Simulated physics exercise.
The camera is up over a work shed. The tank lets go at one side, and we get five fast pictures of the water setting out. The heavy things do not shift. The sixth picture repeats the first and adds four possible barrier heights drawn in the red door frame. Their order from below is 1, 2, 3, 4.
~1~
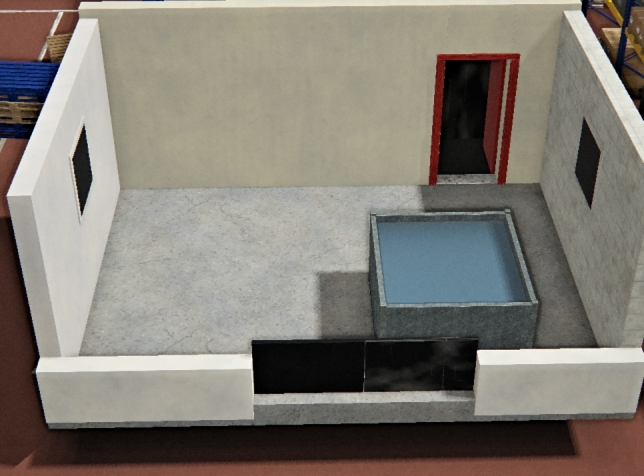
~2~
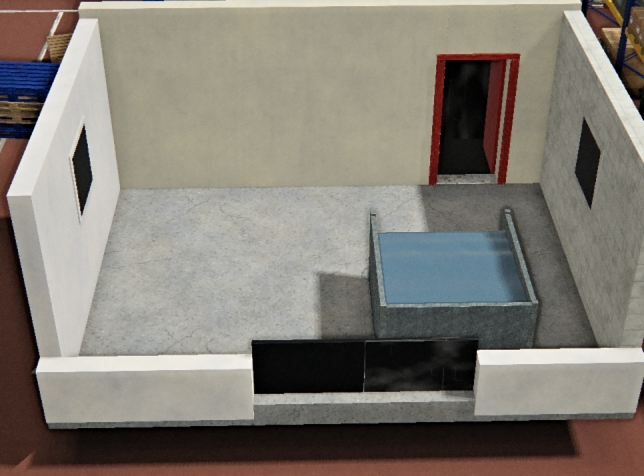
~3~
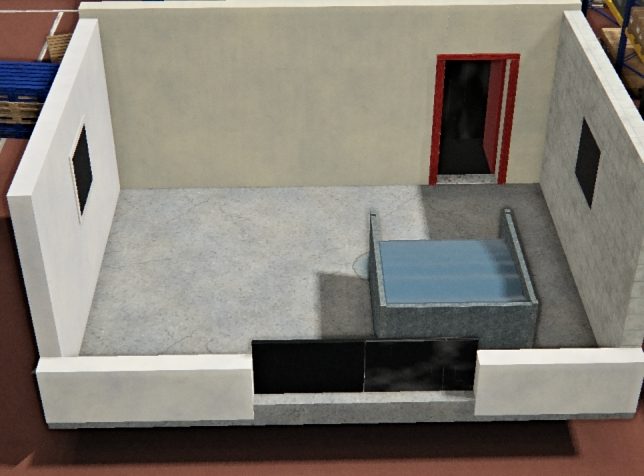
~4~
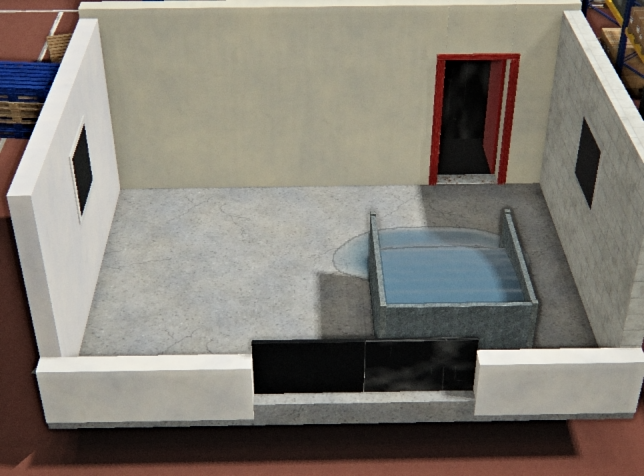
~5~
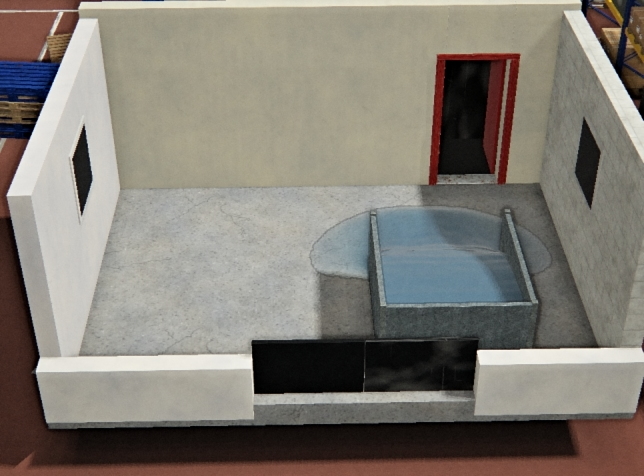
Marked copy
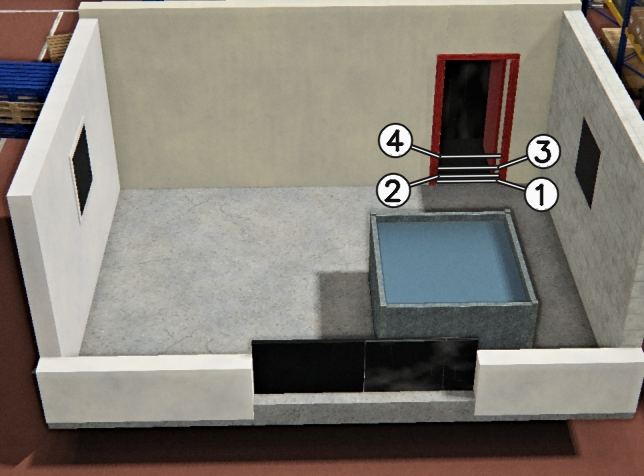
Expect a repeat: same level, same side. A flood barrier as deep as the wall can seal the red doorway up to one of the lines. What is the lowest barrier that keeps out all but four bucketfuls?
Go for 4.
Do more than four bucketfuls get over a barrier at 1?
Yes, that goes wrong.
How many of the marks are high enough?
One of the four.
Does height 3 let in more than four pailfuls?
Yes, that goes wrong.
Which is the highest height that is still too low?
The answer is 3.
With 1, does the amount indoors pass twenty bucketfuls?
Yes.
In white, 1 at (467, 181); 2 at (468, 176); 3 at (468, 167); 4 at (469, 156); from the bottom up 1, 2, 3, 4.
With 1, dozens of bucketfuls pour in.
With 2, dozens of bucketfuls pour in.
With 3, about 14 bucketfuls get in.
With 4, a splash gets over, under a bucket.
